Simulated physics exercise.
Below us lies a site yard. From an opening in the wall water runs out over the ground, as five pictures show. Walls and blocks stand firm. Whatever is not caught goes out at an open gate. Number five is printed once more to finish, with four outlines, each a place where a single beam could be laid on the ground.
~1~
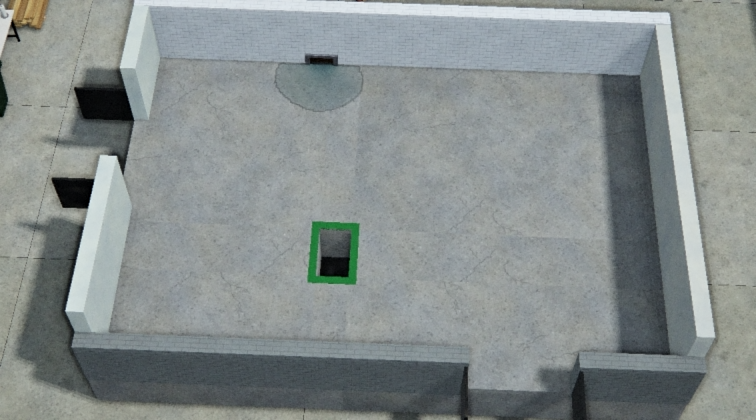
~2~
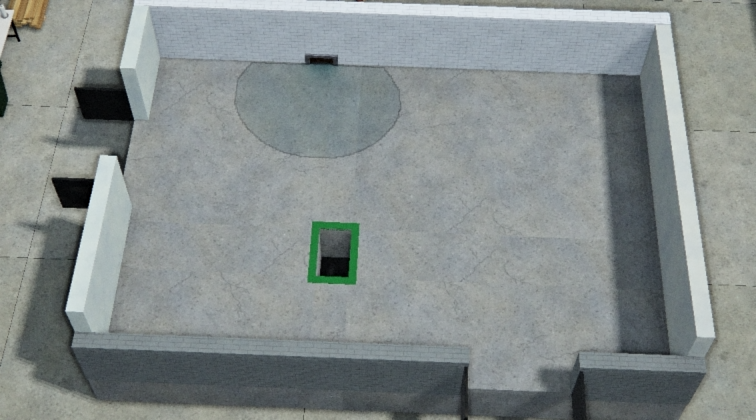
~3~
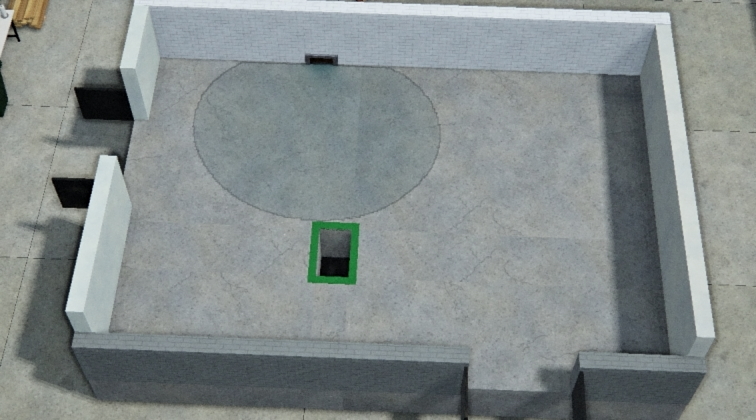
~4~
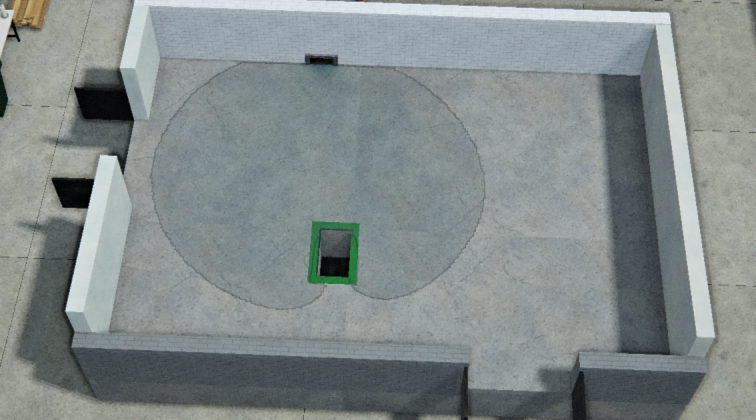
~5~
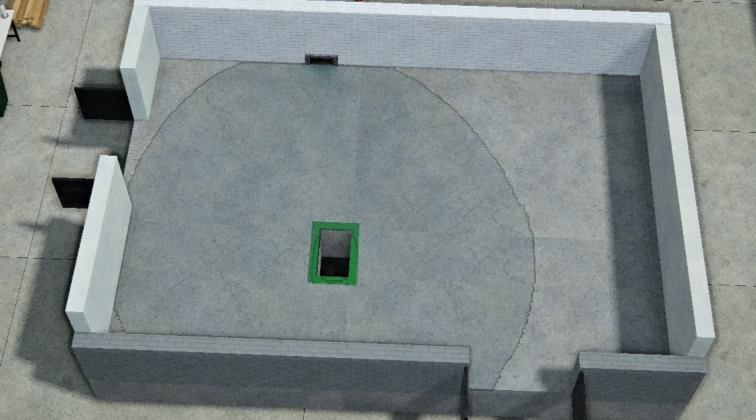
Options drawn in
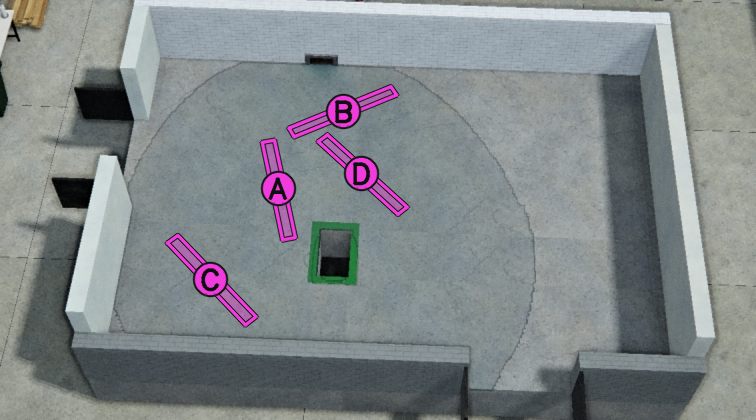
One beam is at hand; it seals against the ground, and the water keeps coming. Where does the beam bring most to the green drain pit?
A works best here.
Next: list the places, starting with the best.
The order is A, C, D, B.
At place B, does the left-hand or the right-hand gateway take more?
The right gate.
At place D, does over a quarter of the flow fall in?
No, it does not.
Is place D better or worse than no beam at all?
Worse.
In magenta, A from (268, 141) to (289, 238); B from (291, 132) to (393, 90); C from (172, 239) to (250, 320); D from (322, 138) to (402, 210).
With A, about 32 % of the stream goes into the green drain pit, about 64 % out by the gates.
With B, about 5 % of the stream goes into the green drain pit, about 92 % out by the gates.
With C, about 22 % of the stream goes into the green drain pit, about 73 % out by the gates.
With D, about 12 % of the stream goes into the green drain pit, about 84 % out by the gates.
